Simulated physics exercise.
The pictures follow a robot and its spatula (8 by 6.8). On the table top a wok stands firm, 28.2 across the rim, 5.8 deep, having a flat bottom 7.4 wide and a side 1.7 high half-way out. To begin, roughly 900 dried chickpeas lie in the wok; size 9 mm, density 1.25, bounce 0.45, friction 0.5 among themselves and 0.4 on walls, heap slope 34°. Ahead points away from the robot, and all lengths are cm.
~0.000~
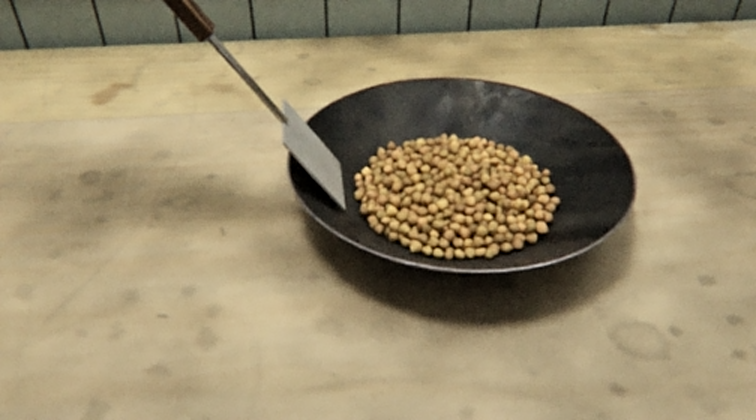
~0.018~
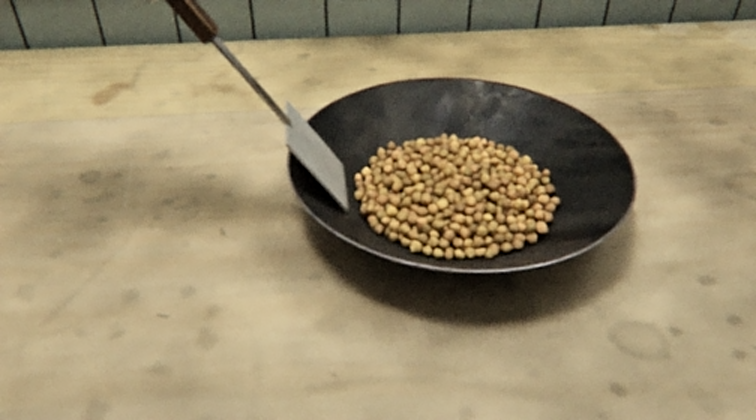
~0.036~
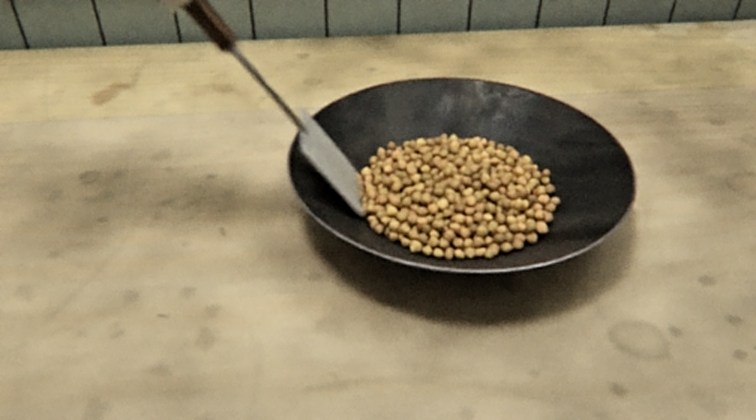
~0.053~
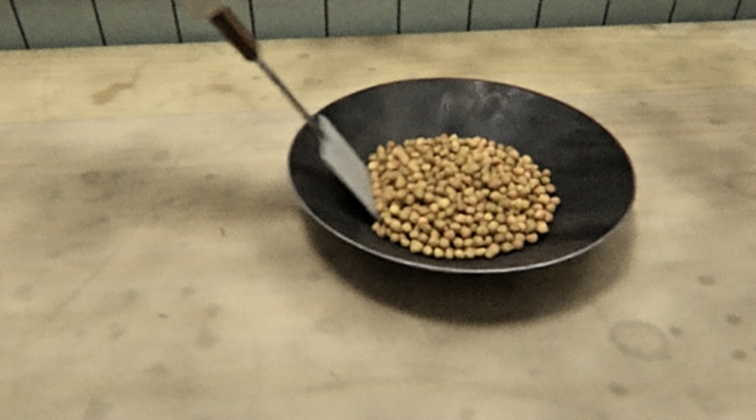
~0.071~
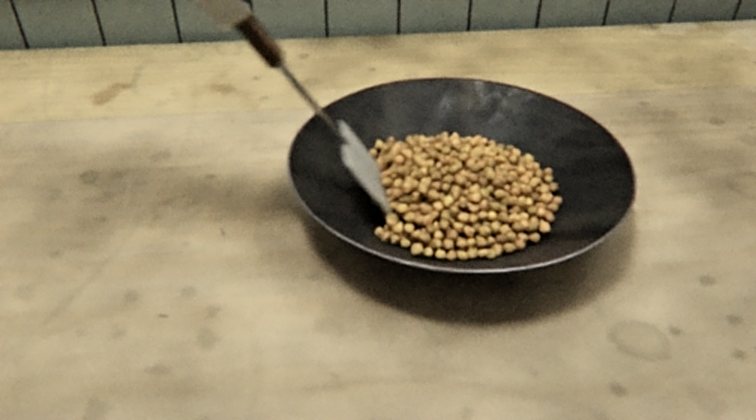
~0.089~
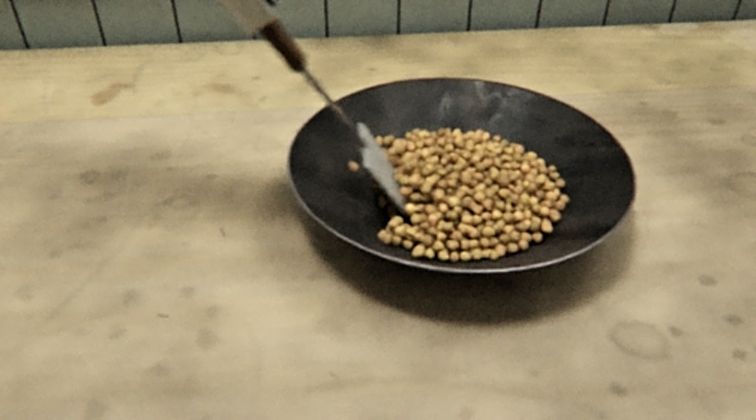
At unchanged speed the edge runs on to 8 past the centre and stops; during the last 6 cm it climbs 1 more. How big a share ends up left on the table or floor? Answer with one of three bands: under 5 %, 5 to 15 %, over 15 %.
Over 15 %.
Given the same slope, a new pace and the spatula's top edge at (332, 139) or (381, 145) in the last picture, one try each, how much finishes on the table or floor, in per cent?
Close to 5 per cent in the first try and close to 30 per cent in the second.
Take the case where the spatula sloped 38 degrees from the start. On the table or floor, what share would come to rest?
Somewhere around 20 per cent would end on the table or floor.
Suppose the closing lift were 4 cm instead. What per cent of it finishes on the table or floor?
Close to 20 in a hundred.
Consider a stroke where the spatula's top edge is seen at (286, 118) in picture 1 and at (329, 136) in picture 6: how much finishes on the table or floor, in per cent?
Some 5 percent ends up on the table or floor.
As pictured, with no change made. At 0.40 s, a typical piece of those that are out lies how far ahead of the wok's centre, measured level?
That distance is around 20 cm.
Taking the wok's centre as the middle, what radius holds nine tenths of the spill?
The distance is roughly 35 cm.
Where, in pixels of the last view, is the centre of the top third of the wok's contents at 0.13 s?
It is centred near (484, 172).
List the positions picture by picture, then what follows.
The first picture shows spatula top edge at (283, 120), sloping 57°; upper third of the load around (455, 182), from x 360 to 555, top at y 140; 900 in the wok.
The second picture shows spatula top edge at (286, 121), sloping 57°; upper third of the load around (455, 182), from x 360 to 555, top at y 140.
The third picture shows spatula top edge at (302, 128), sloping 57°; upper third of the load around (455, 182), from x 360 to 555, top at y 140.
The fourth picture shows spatula top edge at (323, 136), sloping 57°; upper third of the load around (452, 182), from x 365 to 555, top at y 140.
The fifth picture shows spatula top edge at (344, 141), sloping 57°; upper third of the load around (453, 179), from x 370 to 555, top at y 135.
The sixth picture shows spatula top edge at (364, 144), sloping 57°; upper third of the load around (458, 175), from x 355 to 565, top at y 130; 900 in the wok.
After 0.13 s, sloping 57°, highest piece 6 above the table; 900 in the wok.
After 0.18 s, sloping 57°, highest piece 7 above the table; 900 in the wok.
After 0.40 s, sloping 57°, highest piece 7 above the table; 713 in the wok, 136 on the table or floor, 51 on the blade or in flight.
After 1.45 s, sloping 57°, highest piece 7 above the table; 711 in the wok, 189 on the table or floor.
At rest, 711 in the wok, 189 on the table or floor. That is 21 % on the table or floor.
